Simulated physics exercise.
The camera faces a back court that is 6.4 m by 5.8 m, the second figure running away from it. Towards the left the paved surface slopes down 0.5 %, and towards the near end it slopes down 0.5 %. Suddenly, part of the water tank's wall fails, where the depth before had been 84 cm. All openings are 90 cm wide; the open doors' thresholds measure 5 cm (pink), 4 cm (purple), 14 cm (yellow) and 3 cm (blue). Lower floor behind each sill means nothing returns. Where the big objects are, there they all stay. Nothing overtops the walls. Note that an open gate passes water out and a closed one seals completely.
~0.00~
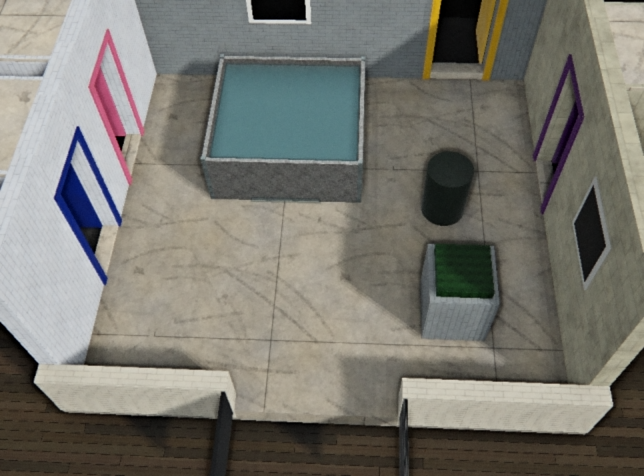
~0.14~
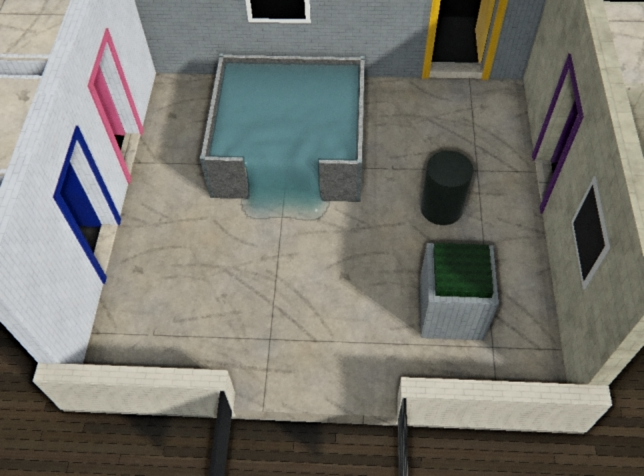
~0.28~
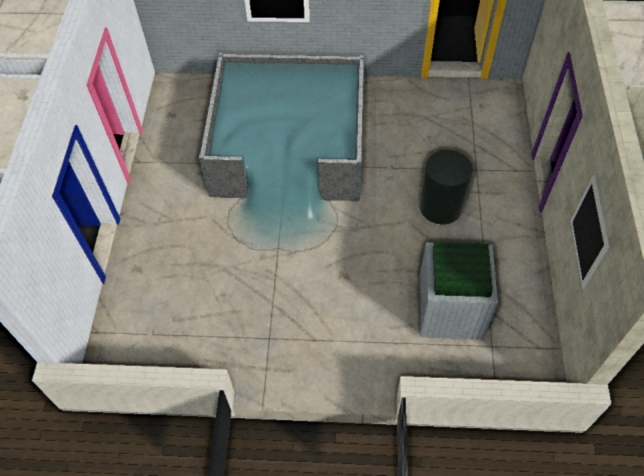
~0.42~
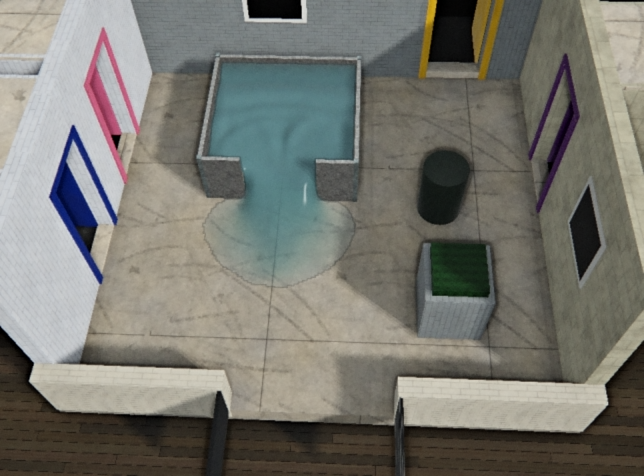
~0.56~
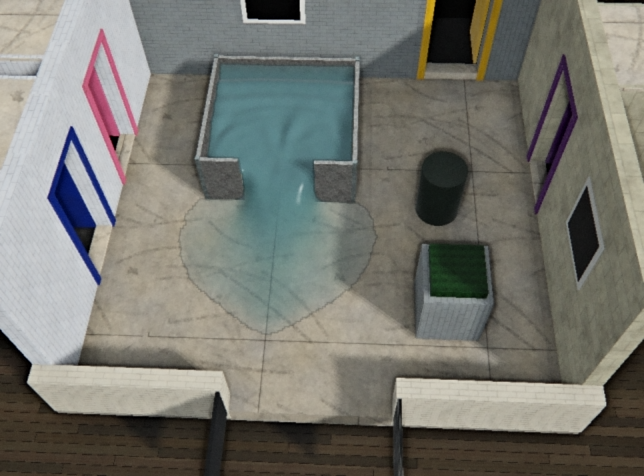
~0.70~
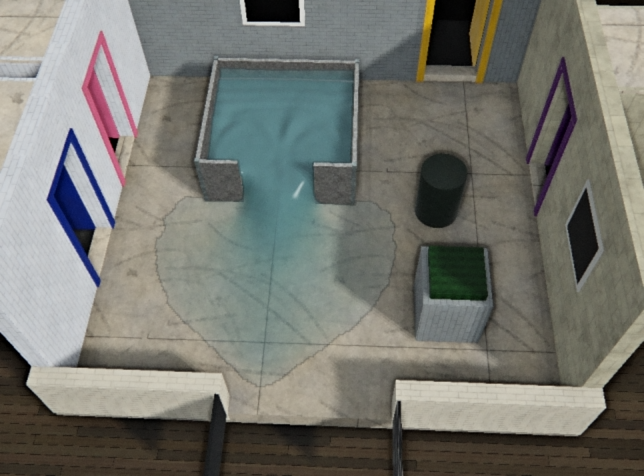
In the video, a full water tank stands in a walled court near a dark cylinder and a planter-like box; part of its front wall gives way, and water pours through the gap, spreading across the paving toward the near end.
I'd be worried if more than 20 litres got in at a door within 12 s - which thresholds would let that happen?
At the end, pink door: Above the cap. Purple door: Below the cap. Yellow door: Below the cap. Blue door: Above the cap.
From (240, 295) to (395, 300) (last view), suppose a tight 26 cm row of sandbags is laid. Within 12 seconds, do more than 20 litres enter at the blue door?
Then: Blue above.
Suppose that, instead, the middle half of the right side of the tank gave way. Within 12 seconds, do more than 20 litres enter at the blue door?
In that case, blue door: More than that.
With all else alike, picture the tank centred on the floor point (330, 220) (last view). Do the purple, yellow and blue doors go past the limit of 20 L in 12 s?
Then: Purple under, yellow under, blue under.
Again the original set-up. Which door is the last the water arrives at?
It would be the yellow one.
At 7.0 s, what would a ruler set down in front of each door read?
In cm: Pink 5, purple 3, yellow 3, blue 5.
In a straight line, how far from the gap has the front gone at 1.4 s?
4.0 m.
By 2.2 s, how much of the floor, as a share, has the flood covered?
45 %.
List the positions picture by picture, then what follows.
Still water, 84 cm deep, in the water tank at (288, 111), in the first frame.
The front is at (322, 209), 0.6 m from the gap at (284, 183); 0.3 m2 of floor is under water; 84 cm left at the back of the water tank, in the second frame.
Water pours out at (283, 185) and has run 1.0 m, to (315, 242); typically 14 cm deep outside, 84 cm at the water tank's back, in the third frame.
The front is at (255, 280), 1.5 m from the gap at (281, 186); 2.4 m2 of floor is under water; 82 cm left at the back of the water tank, in the fourth frame.
The front is at (275, 327), 2.2 m from the gap at (279, 187); 4.4 m2 of floor is under water; 74 cm left at the back of the water tank, in the fifth frame.
The front is at a hidden place, 2.9 m from the gap at (279, 189); 6.8 m2 of floor is under water; 69 cm left at the back of the water tank, in the sixth frame.
After 1.4 s water covers 40 % of the floor and is deepest (50 cm) near (282, 205); pink door not reached, purple door not reached, yellow door not reached, blue door 4 cm at the sill, 0 L in.
After 2.2 s water covers 45 % of the floor and is deepest (43 cm) near (86, 390); pink door not reached, purple door not reached, yellow door not reached, blue door 5 cm at the sill, 2 L in.
After 3.5 s water covers 50 % of the floor and is deepest (28 cm) near (270, 205); pink door not reached, purple door not reached, yellow door not reached, blue door 9 cm at the sill, 16 L in.
After 7.0 s water covers 85 % of the floor and is deepest (14 cm) near (270, 205); pink door 5 cm at the sill, 0 L in, purple door 3 cm at the sill, 0 L in, yellow door 3 cm at the sill, 0 L in, blue door 5 cm at the sill, 49 L in.
After 12.0 s water covers 100 % of the floor and is deepest (10 cm) near (124, 230); pink door 9 cm at the sill, 36 L in, purple door 5 cm at the sill, 0 L in, yellow door 5 cm at the sill, 0 L in, blue door 4 cm at the sill, 60 L in.
